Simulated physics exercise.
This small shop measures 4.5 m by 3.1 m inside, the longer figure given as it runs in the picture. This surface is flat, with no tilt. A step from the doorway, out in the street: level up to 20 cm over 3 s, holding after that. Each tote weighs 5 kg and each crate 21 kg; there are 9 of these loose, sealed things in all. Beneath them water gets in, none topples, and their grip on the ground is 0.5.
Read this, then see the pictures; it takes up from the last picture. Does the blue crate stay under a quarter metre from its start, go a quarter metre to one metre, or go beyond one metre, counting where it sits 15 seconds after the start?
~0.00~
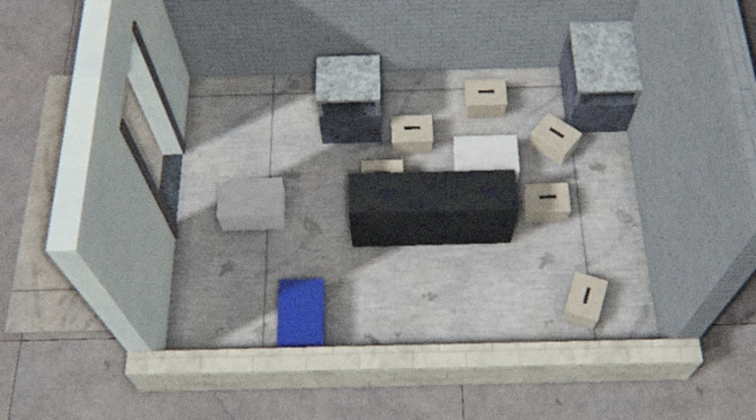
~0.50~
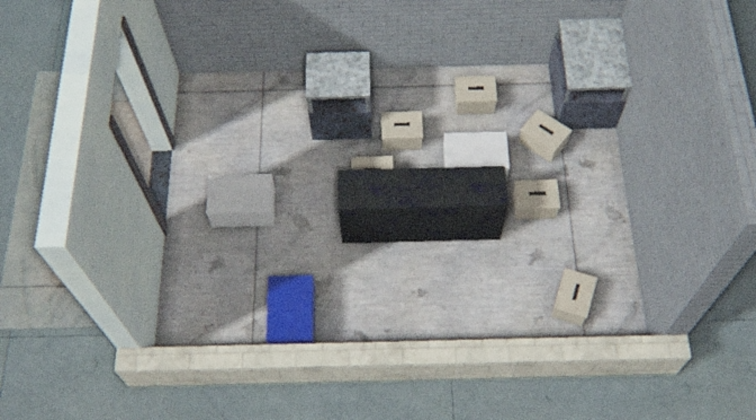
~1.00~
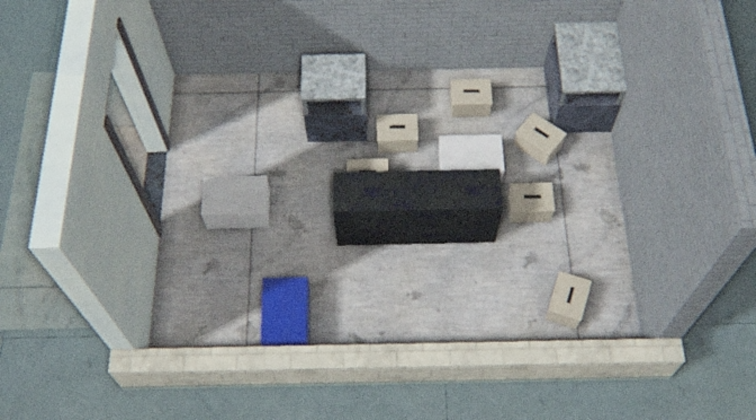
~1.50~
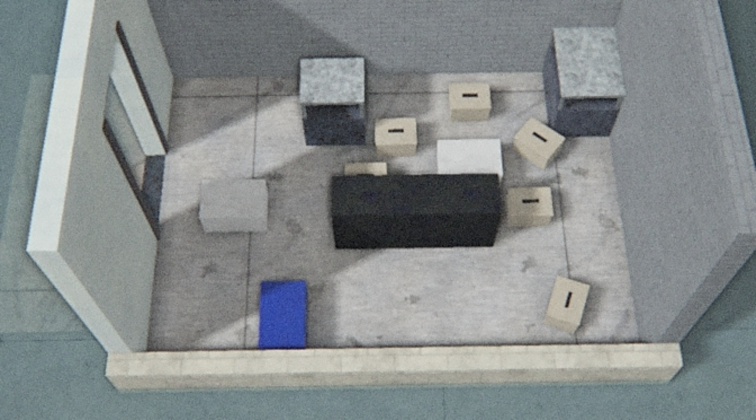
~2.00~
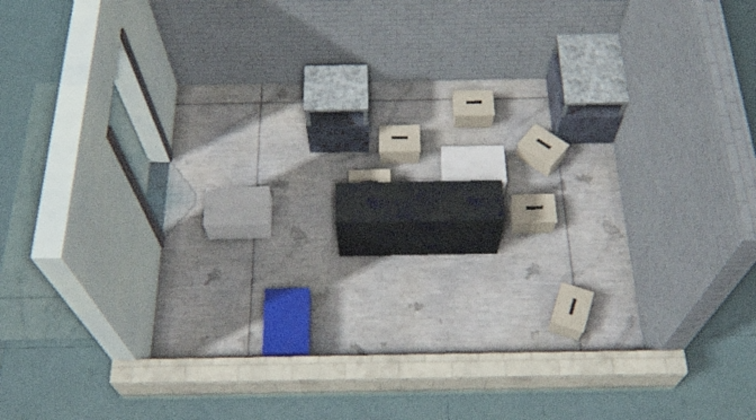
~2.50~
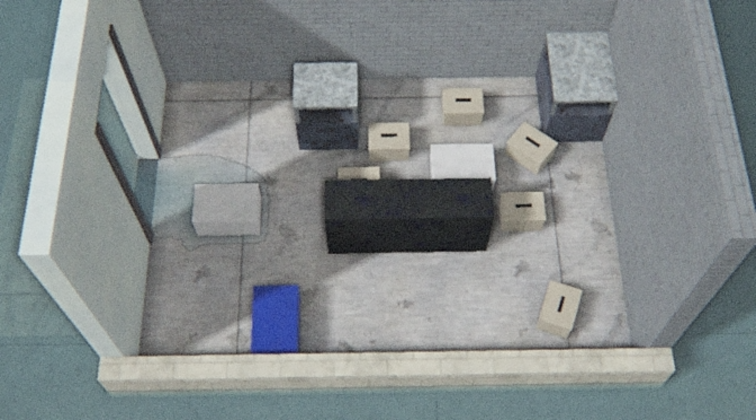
Shifts a bit.
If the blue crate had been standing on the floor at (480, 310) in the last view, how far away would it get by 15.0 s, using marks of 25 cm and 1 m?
In that run it wanders far off.
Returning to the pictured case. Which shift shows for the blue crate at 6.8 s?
Displacement by then near 0 cm.
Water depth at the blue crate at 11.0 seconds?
The depth there is around 6 cm.
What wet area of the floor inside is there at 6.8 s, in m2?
Roughly 10.5 m2.
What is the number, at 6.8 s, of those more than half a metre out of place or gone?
That would be 3.
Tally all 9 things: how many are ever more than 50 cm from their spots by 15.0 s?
That adds up to 8.
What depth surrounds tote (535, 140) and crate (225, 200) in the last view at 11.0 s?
Close to 11 and 8 centimetres.
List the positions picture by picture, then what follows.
The first picture shows the blue crate at (300, 310), on the bottom; 0.0 m2 under water; 0 of 9 have shifted.
The second picture shows the blue crate at (290, 307), on the bottom; 0.0 m2 under water; 0 of 9 have shifted.
The third picture shows the blue crate at (284, 309), on the bottom; water covers 0.0 m2; 0 of 9 have shifted.
The fourth picture shows the blue crate at (282, 313), on the bottom; water covers 0.0 m2; 0 of 9 have shifted.
The fifth picture shows the blue crate at (286, 320) rests on the ground; 0.1 m2 under water; 0 of 9 have shifted.
The sixth picture shows the blue crate at (275, 317), on the bottom; 0.6 m2 under water; 0 of 9 have shifted.
After 3.5 s the blue crate is near (275, 317), 0.0 m from its start, aground; 0 afloat.
After 6.8 s the blue crate is near (275, 317), 0.0 m from its start, aground; 3 afloat.
After 11.0 s the blue crate is near (276, 318), 0.0 m from its start, aground; 7 afloat.
After 15.0 s the blue crate is near (219, 319), 0.5 m from its start, afloat; 9 afloat.
